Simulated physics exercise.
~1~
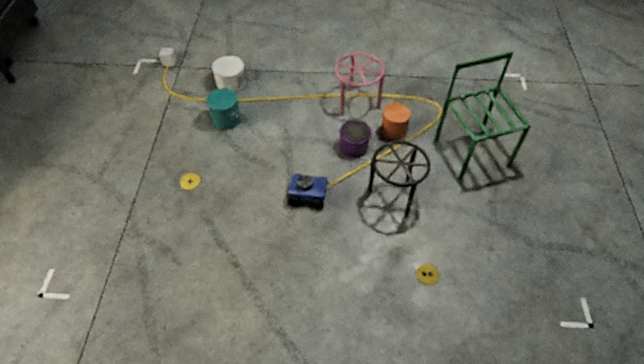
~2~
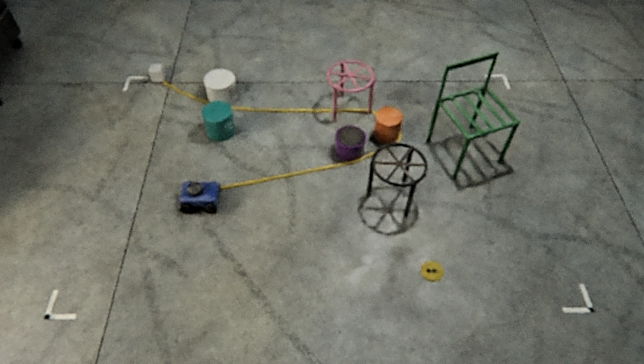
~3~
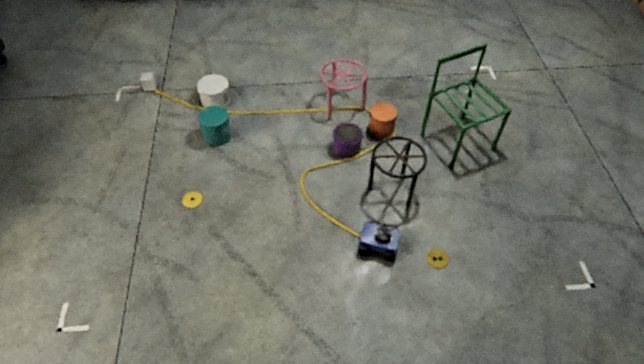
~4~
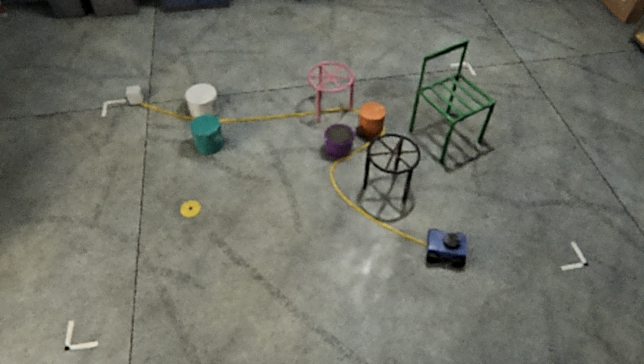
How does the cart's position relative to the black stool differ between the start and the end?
At the start the cart is to the left of the black stool. At the end it is to the right of the stool and nearer the viewer, over the yellow mark on that side.
We see a blue cart trailing a yellow lead among stools, bins, pots and a green chair; it travels left onto a yellow mark, then heads right past the front of the black stool and ends on the other mark, everything else still standing in place.
